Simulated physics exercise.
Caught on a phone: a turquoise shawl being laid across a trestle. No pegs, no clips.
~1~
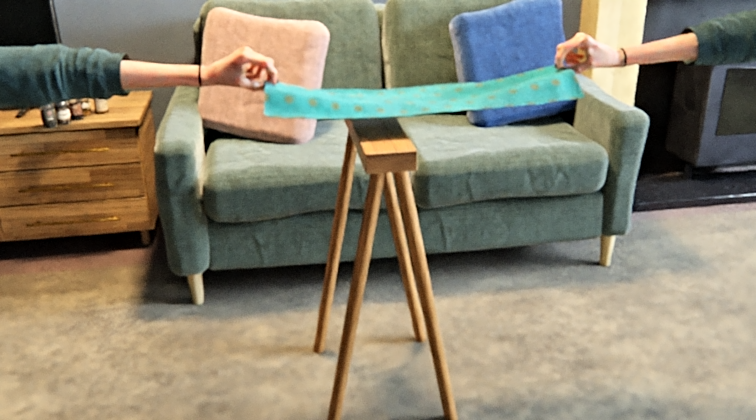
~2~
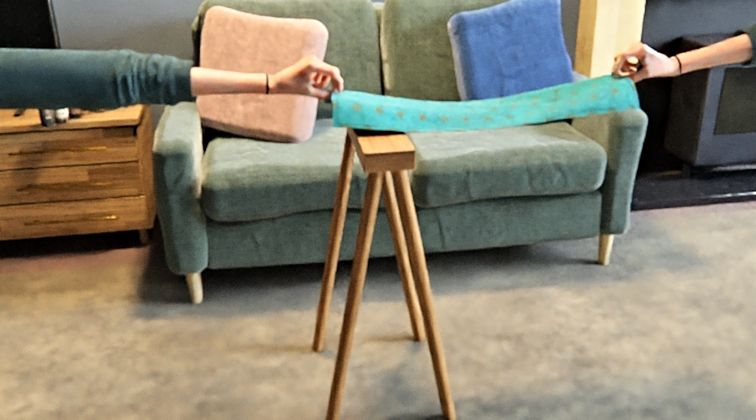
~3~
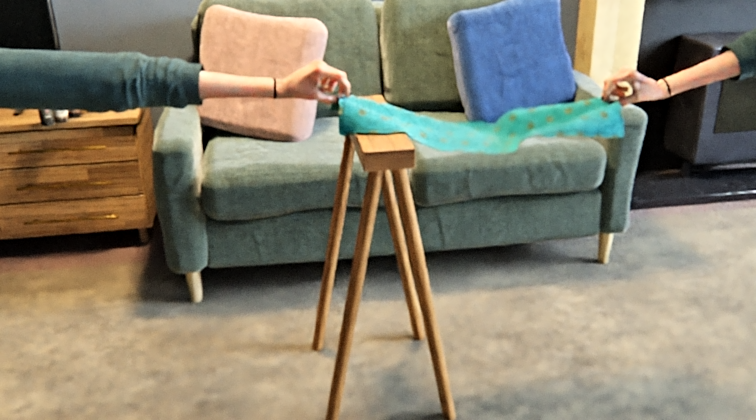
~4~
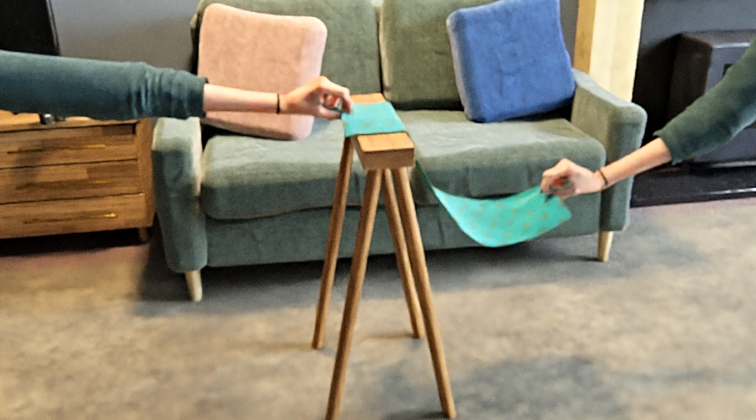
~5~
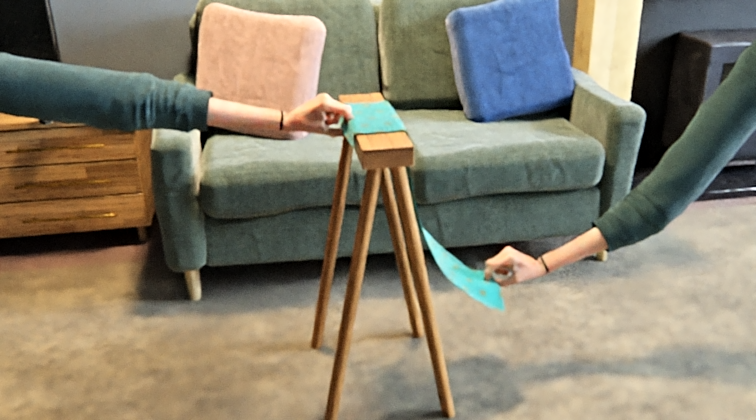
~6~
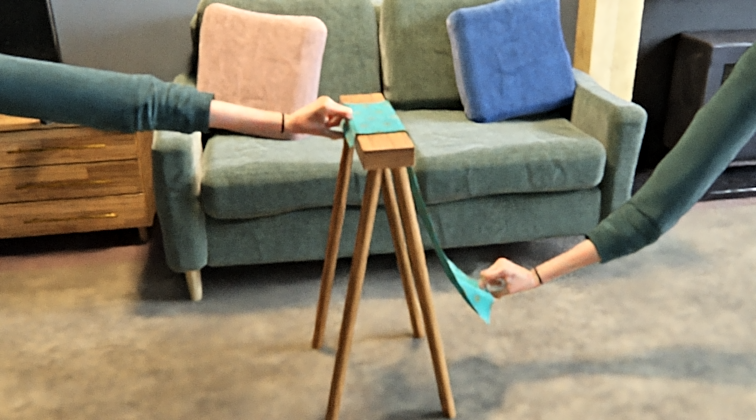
Turquoise shawl held taut by two hands shifting right above a wooden trestle, then draping over it as the right hand lowers.
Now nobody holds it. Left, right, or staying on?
In the end the turquoise shawl runs off to the right.
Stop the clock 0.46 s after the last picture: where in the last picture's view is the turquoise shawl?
Around (425, 342).
Then, 0.24 s on from there, shawl sliding right.
Then, 0.46 s on from there, shawl clear of the top and falling near (425, 342).
Then, 0.70 s on from there, shawl in a heap on the floor near (423, 371).
In the end, shawl in a heap on the floor near (423, 371). The turquoise shawl goes down on the right side.
